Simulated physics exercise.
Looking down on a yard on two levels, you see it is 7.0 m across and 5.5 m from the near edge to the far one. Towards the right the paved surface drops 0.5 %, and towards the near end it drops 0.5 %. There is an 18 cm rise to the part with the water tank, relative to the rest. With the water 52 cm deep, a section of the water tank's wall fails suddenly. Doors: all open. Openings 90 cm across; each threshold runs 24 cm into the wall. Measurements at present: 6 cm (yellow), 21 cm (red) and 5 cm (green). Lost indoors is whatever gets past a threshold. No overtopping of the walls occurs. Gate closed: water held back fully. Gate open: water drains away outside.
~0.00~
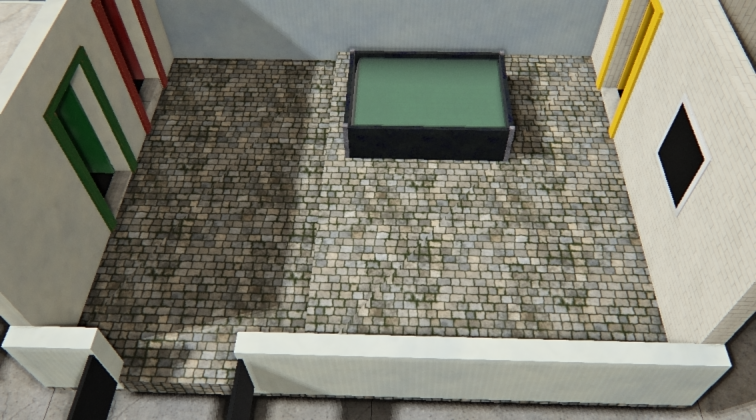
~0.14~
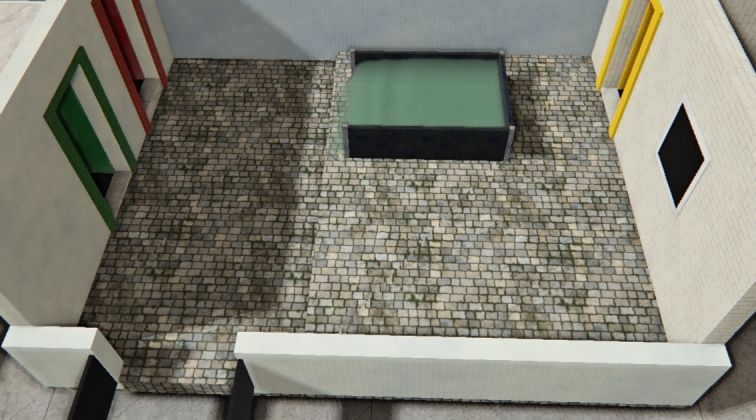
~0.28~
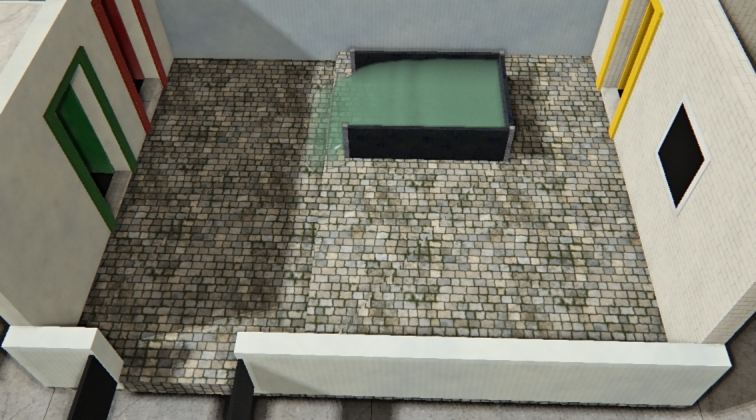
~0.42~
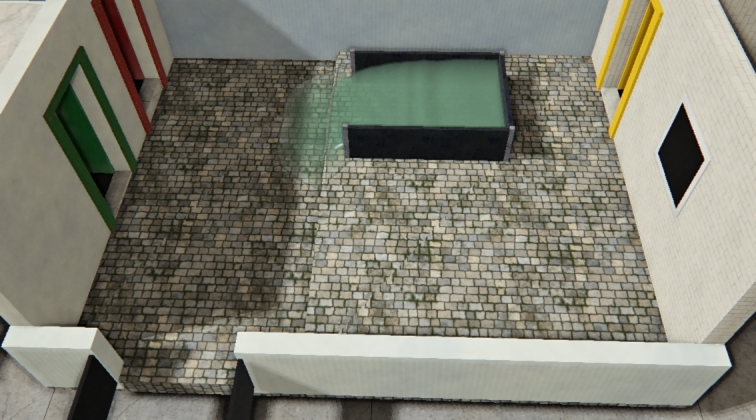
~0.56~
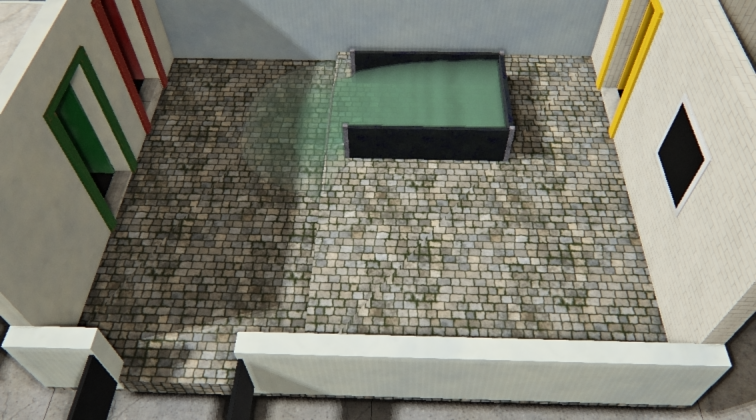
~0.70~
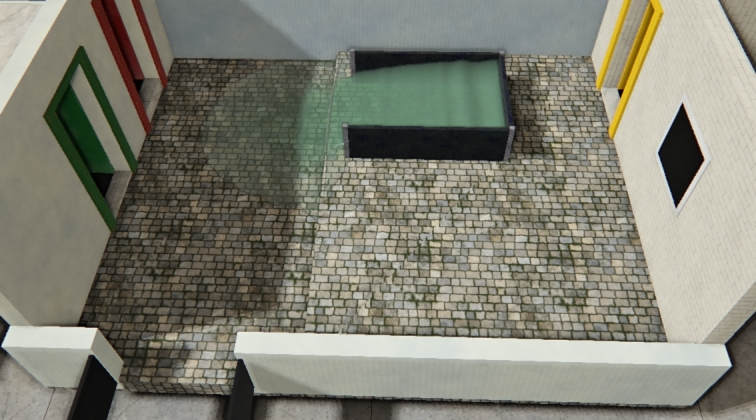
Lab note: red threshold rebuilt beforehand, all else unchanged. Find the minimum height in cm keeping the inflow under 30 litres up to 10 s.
Minimum height: About 21 cm.
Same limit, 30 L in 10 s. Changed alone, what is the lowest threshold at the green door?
Green: 13.0 cm.
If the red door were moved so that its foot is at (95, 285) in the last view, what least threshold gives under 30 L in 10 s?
It needs about 6.0 cm.
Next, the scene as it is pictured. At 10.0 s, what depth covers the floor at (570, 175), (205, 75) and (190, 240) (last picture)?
The depths come to about 0, 5 and 7 cm.
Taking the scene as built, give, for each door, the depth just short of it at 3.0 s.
Depths, in cm - yellow: 0, red: 26, green: 16.
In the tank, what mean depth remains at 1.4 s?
Mean depth: Approx. 30 cm.
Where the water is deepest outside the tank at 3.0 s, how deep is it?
Around 26 centimetres.
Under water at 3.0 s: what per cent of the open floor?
Around 35 per cent of the free floor.
After 1.4 s water covers 30 % of the floor, deepest (24 cm) near (152, 121); 23 cm at the red door, 0 litres in over its 21 cm threshold.
After 3.0 s water covers 35 % of the floor, deepest (26 cm) near (152, 121); 26 cm at the red door, 20 litres in over its 21 cm threshold.
After 10.0 s water covers 45 % of the floor, deepest (10 cm) near (67, 359); 5 cm at the red door, 27 litres in over its 21 cm threshold.
At the red door as built, the water arrived by 1.0 s and peaked near 30 cm at 2.6 s.
With a threshold of 18.5 cm, 50 litres would have come in within the 10 s; with 25.5 cm, 6 litres. So under 30 litres takes about 21 cm.
